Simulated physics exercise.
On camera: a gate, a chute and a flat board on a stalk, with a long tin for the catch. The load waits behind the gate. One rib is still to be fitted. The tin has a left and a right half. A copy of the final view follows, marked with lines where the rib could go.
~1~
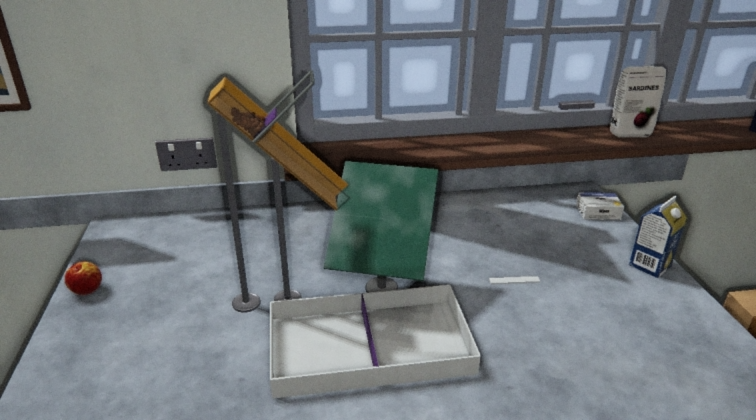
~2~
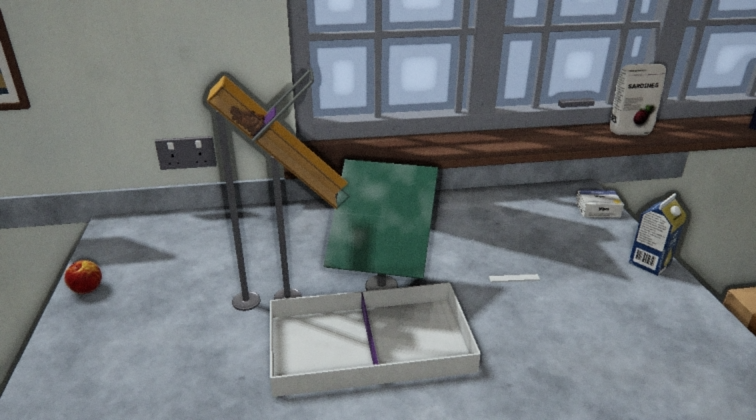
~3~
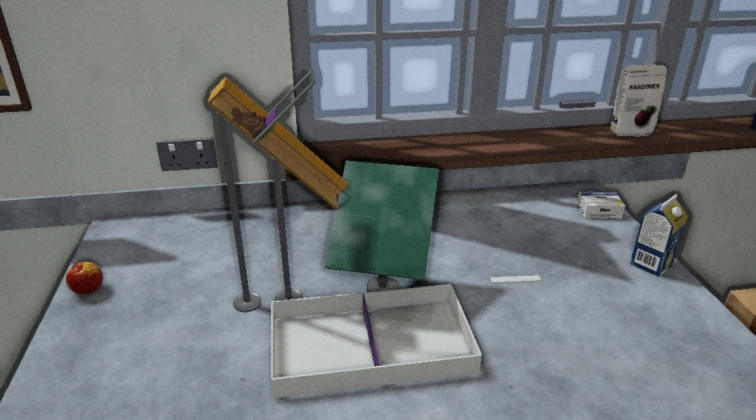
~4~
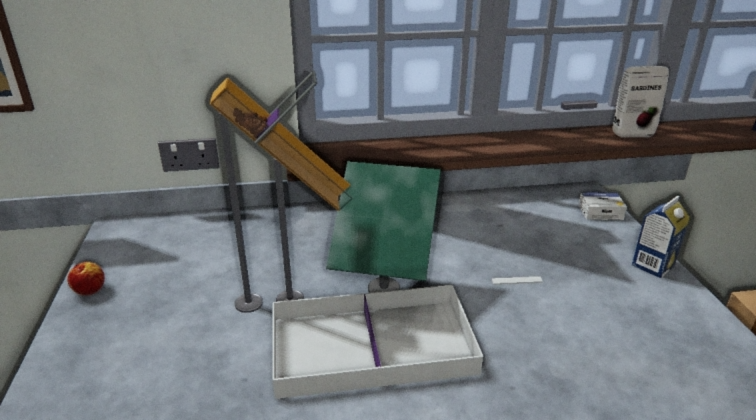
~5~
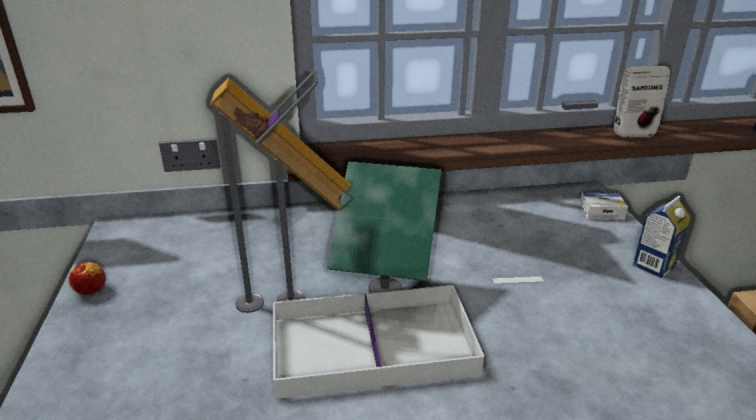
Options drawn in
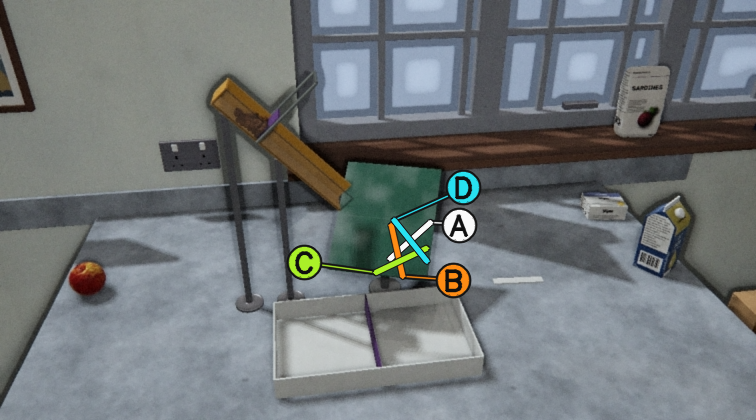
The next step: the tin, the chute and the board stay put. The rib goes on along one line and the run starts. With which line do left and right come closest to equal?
A works best here.
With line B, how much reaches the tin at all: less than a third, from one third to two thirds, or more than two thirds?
More than two thirds.
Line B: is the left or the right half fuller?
The right half.
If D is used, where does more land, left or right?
The right half.
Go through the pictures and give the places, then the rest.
The first picture shows load behind the gate at (252, 120), cereal balls; lip of the chute at (336, 203), sloping fairly steeply.
The second picture shows middle of the board at (382, 216), tilted fairly steeply; middle of its low edge at (373, 272); of its high edge at (391, 163).
The third picture shows front corners of the tin at (272, 379) and (481, 355); front end of its middle wall at (379, 367); gate still shut at (273, 116).
The fourth picture shows middle of the load at (254, 121); lip at (338, 204).
The fifth picture shows middle of the load at (255, 121); lip at (339, 204).
On the marked copy, line A from (430, 222) to (390, 258); line B from (391, 225) to (402, 276); line C from (426, 248) to (375, 272); line D from (394, 220) to (426, 261).
If A is chosen, of what is caught, about two thirds in the left half, about a third in the right.
If B is chosen, of what is caught, about a quarter in the left half, most in the right.
If C is chosen, of what is caught, most in the left half, a small part in the right.
If D is chosen, of what is caught, about a quarter in the left half, most in the right.
